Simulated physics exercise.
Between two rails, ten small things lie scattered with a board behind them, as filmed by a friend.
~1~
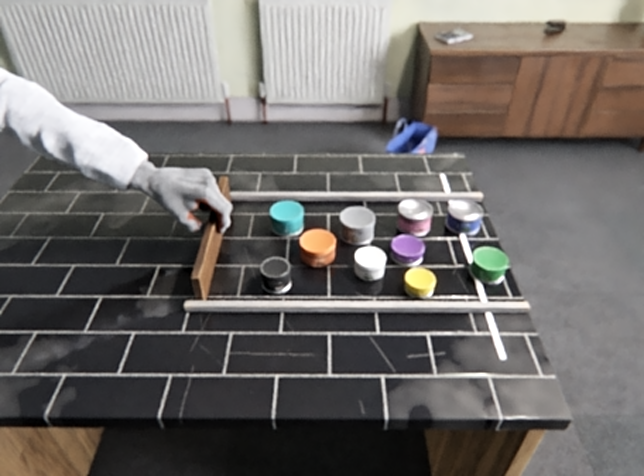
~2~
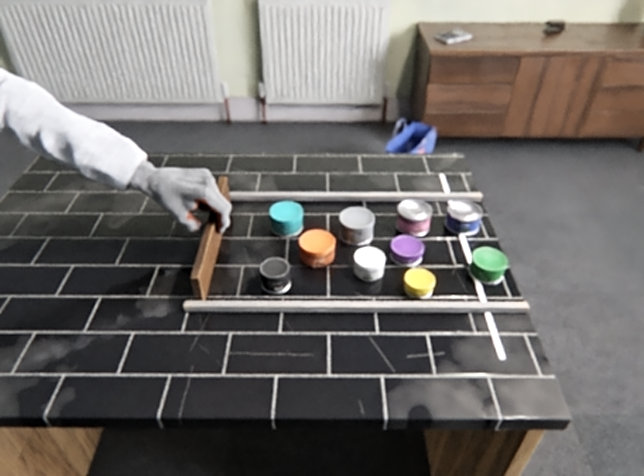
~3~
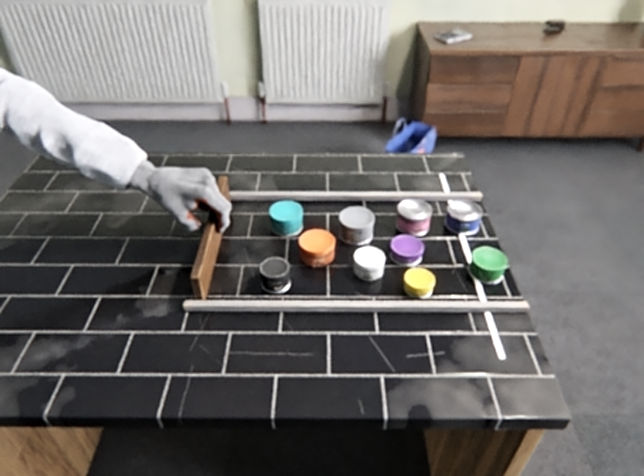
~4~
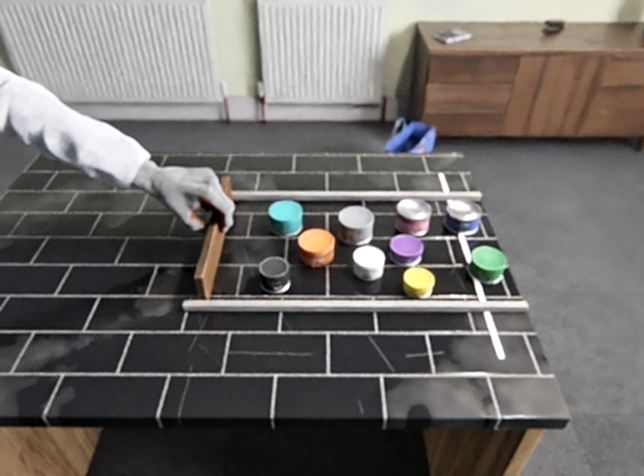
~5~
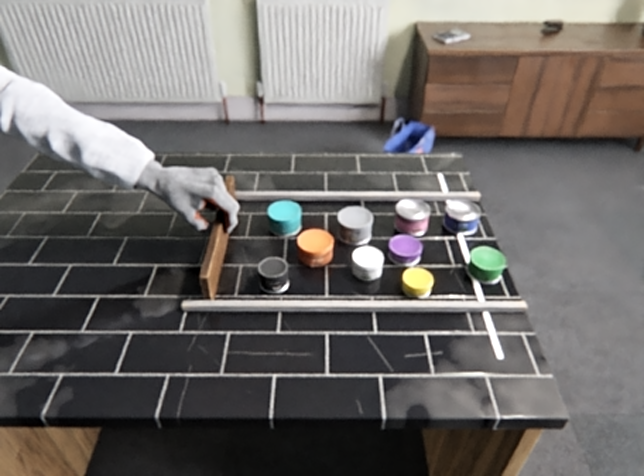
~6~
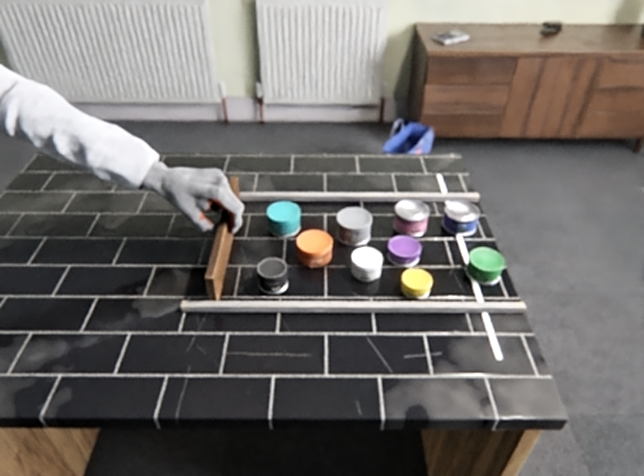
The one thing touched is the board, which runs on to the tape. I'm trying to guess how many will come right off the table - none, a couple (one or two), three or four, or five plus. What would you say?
From what happens, the ones that come off the end make five or more in total.
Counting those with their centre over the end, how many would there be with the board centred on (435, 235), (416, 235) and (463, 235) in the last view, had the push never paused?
The numbers past the end are 1, 0 and 6.
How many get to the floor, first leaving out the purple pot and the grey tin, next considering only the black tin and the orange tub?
I'd say 3 the first time and 4 the second time.
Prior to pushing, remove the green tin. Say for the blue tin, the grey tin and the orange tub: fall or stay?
Blue tin: Over the edge; grey tin: Over the edge; orange tub: Still there.
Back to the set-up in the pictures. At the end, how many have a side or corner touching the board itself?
Count recorded: 3.
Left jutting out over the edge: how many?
That would be 1.
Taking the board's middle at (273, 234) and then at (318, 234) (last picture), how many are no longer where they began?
At the first place 2, at the second 4.
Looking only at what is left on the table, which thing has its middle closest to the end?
Result: White tub.
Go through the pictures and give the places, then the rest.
The first picture shows green tin (488, 266); blue tin (464, 218); pink tin (414, 217); board (214, 234); tape (466, 248).
The second picture shows blue tin (463, 218); board (213, 234).
The third picture shows pink tin (414, 218); purple pot (406, 251).
The fourth picture shows green tin (487, 265); turquoise pot (286, 218).
The fifth picture shows blue tin (462, 217); yellow tin (417, 283).
The sixth picture shows green tin (485, 266); blue tin (461, 218); pink tin (411, 218); board (225, 234); tape (463, 248).
Soon after, none off yet; green tin at rest near (485, 266); blue tin at rest near (461, 218); pink tin at rest near (411, 218).
Then, none off yet; green tin at rest near (485, 266); blue tin at rest near (461, 218); pink tin moved about its own width near (428, 212).
By the end, the number that fall off is five or more; fallen, grey tin, purple pot, yellow tin, pink tin, blue tin and green tin.
